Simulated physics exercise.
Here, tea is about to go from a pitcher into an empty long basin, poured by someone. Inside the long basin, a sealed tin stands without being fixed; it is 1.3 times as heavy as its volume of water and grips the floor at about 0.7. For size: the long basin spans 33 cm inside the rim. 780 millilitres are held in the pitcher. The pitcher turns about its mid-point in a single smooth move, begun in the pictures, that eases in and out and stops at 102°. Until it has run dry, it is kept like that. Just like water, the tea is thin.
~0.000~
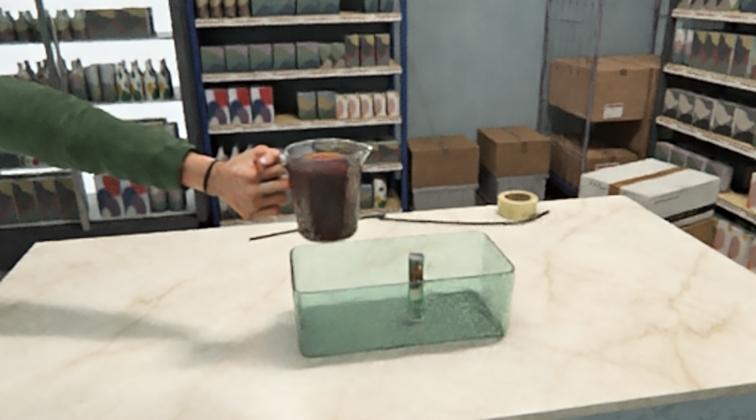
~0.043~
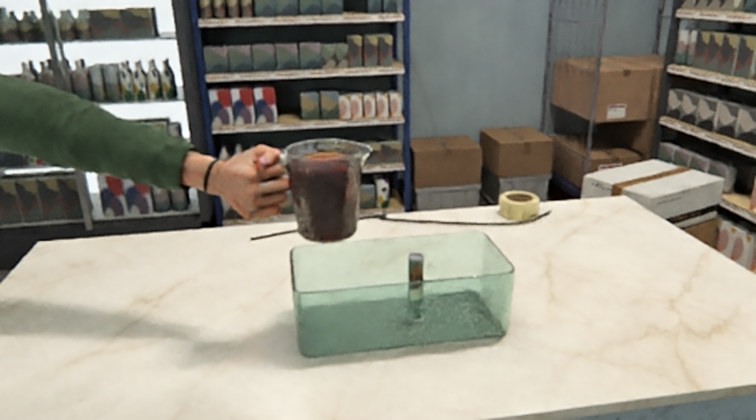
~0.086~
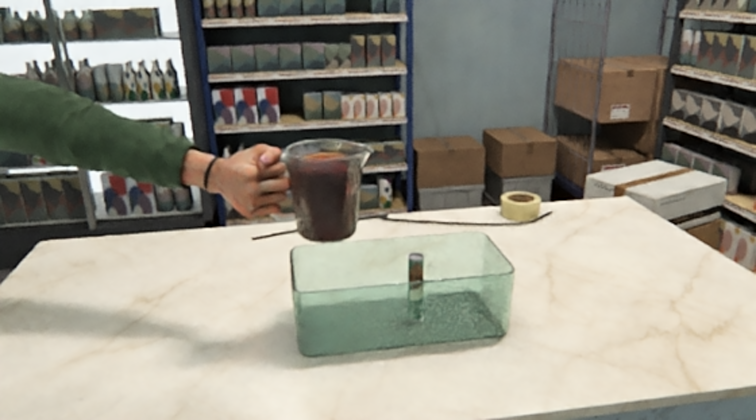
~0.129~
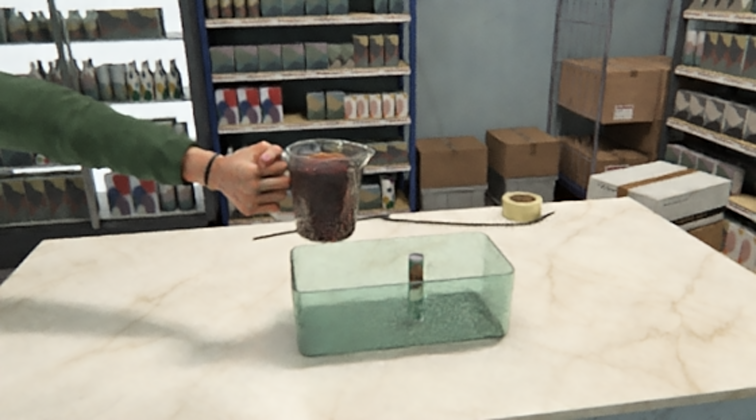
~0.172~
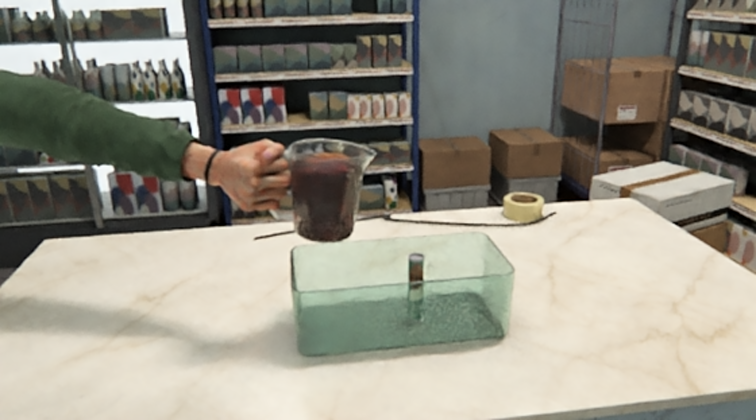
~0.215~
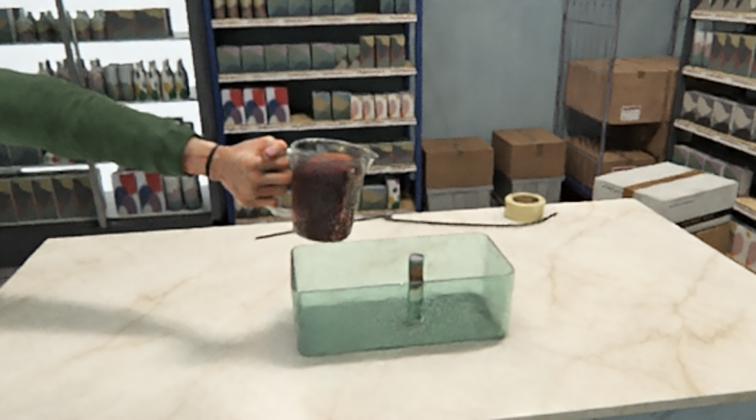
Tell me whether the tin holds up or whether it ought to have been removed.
The tin ought to have been removed.
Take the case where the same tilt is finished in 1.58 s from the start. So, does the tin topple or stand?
In that case the tin overturns.
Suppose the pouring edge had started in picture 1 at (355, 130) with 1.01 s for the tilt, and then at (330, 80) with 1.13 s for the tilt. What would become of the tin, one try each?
Run one: It tumbles. Run two: It tumbles.
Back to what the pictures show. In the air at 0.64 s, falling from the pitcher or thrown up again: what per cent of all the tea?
About 14 per cent.
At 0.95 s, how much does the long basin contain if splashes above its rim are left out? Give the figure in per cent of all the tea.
Near 52 in a hundred.
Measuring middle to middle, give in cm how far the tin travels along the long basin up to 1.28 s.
Around 8 centimetres.
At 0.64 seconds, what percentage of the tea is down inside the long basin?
Around 3 percent.
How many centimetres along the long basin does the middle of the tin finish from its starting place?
About 7.5 cm.
After 0.64 s the tilt is 62° and 83 per cent is still to pour; the tin stands where it began.
After 0.95 s the tilt is 96° and 32 per cent is still to pour; the tin stands where it began.
After 1.28 s the tilt is 102° and 3 per cent is still to pour; the tin lies on its side.
After 1.63 s the tilt is 102° and 0 per cent is still to pour; the tin lies on its side.
In the end the tin lies on its side.
